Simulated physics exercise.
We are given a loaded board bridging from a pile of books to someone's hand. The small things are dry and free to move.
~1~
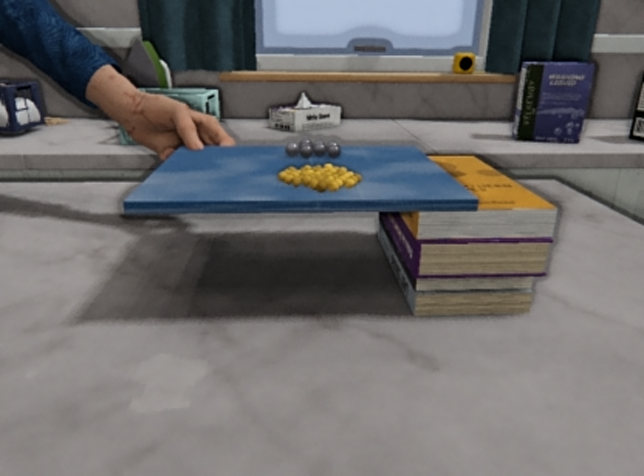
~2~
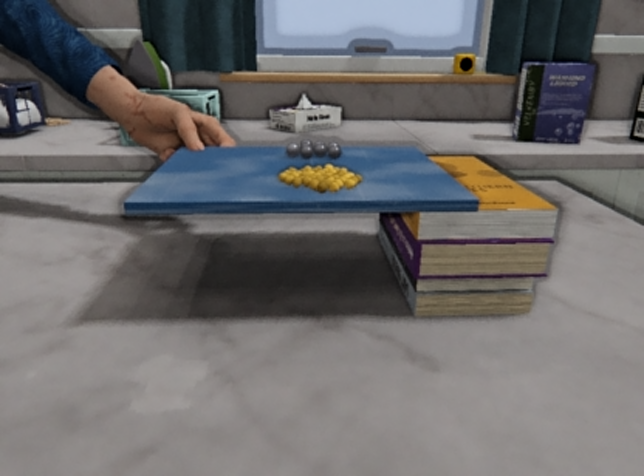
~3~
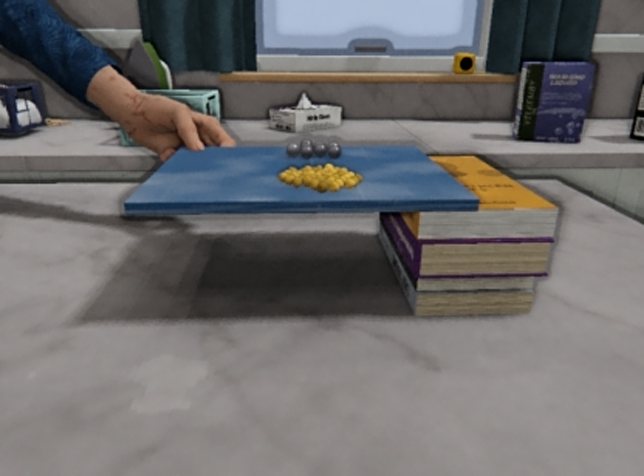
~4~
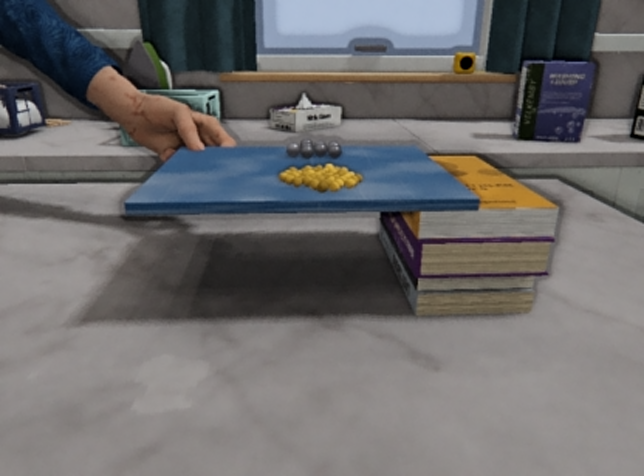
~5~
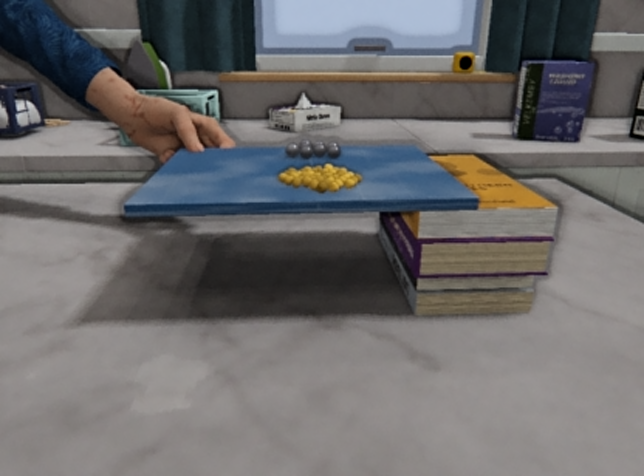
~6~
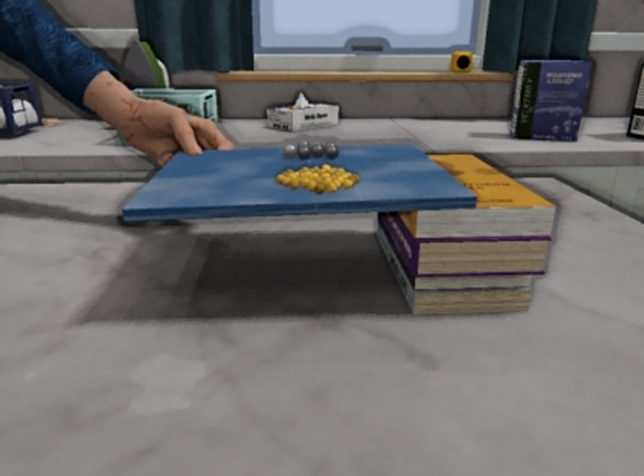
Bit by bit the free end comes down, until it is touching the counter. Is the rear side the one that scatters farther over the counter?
Yes, the rear side.
Then, 0.35 s past the last view, board sloping at 9°; near batch all still on the board; far batch all still on the board.
Then, 0.79 s past the last view, board sloping at 19°; near batch all still on the board; far batch mostly at the foot of the board.
Then, 1.26 s past the last view, board resting at 26°; near batch mostly less than half a board's length out; far batch mostly one to two board lengths out.
Finally, board resting at 26°; near batch mostly less than half a board's length out; far batch mostly more than two board lengths out, about half gone off the counter; the far batch has gone farther.
